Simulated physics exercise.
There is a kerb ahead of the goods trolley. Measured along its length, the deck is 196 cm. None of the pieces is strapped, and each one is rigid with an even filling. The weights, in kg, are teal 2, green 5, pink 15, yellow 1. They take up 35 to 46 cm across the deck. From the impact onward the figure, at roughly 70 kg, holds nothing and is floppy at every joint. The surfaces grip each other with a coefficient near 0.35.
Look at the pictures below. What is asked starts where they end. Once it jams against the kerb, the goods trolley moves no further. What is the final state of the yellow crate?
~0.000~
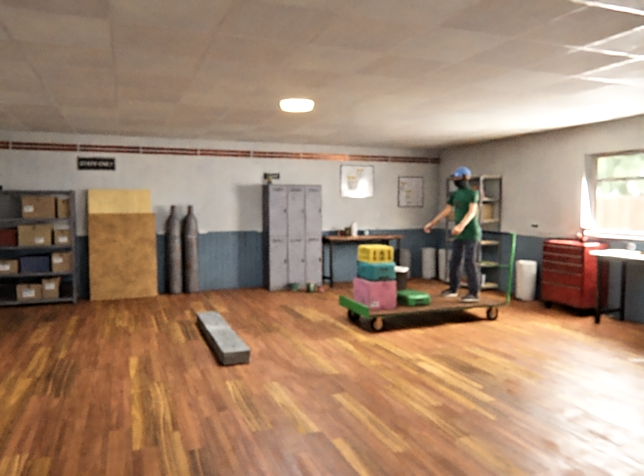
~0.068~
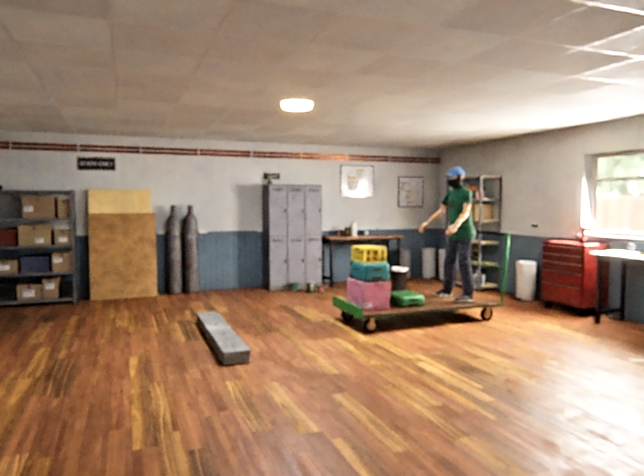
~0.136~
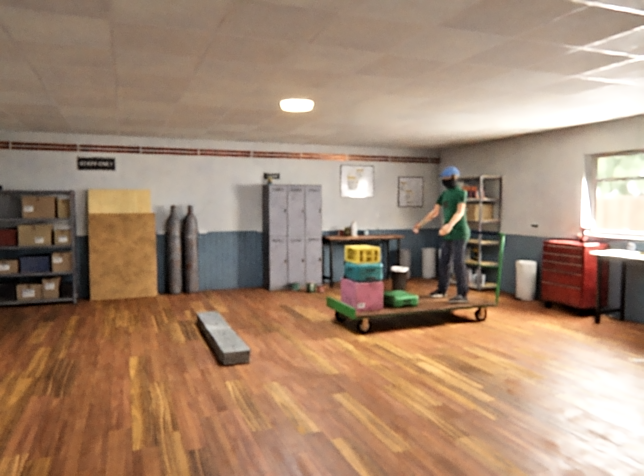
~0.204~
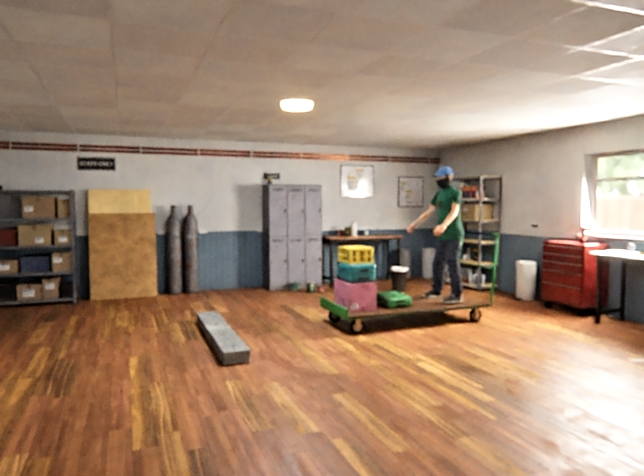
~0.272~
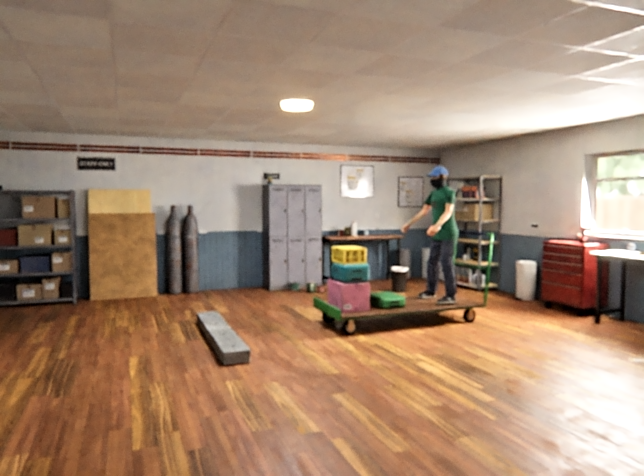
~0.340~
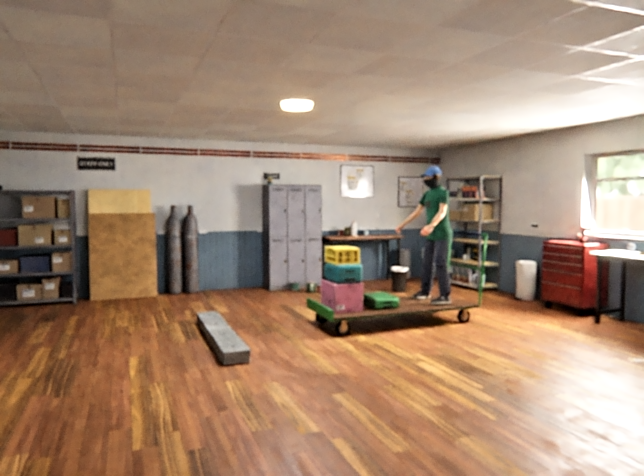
It is left off the deck.
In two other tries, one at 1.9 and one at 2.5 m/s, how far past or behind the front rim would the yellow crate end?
It would rest 150 cm beyond the rim first and 140 cm beyond it next.
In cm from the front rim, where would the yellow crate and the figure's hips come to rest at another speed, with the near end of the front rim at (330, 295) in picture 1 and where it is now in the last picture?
Then yellow 10 behind, hips 140 behind.
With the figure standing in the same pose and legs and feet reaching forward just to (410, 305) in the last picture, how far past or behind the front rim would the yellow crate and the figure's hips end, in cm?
Yellow 80 past, hips 110 behind.
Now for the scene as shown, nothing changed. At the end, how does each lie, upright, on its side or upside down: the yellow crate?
Yellow bottom up.
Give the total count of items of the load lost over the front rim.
Count: 2.
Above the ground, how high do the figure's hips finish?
They end up some 40 cm off the ground.
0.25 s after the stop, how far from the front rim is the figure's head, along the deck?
At that moment it sits around 120 cm behind the rim.
After 1.20 s the deck stops.
After 1.45 s the yellow crate is 2 cm behind the rim, tilted 0°, near (225, 260) in the last picture's view.
After 1.75 s the yellow crate is 21 cm past the rim, tilted 45°, near (203, 272) in the last picture's view.
After 2.20 s the yellow crate is 45 cm past the rim, tilted 105°, near (181, 329) in the last picture's view.
When all is still (2.9 s), past the rim, teal suitcase and yellow crate; behind it, green suitcase, pink carton and the figure's hips.
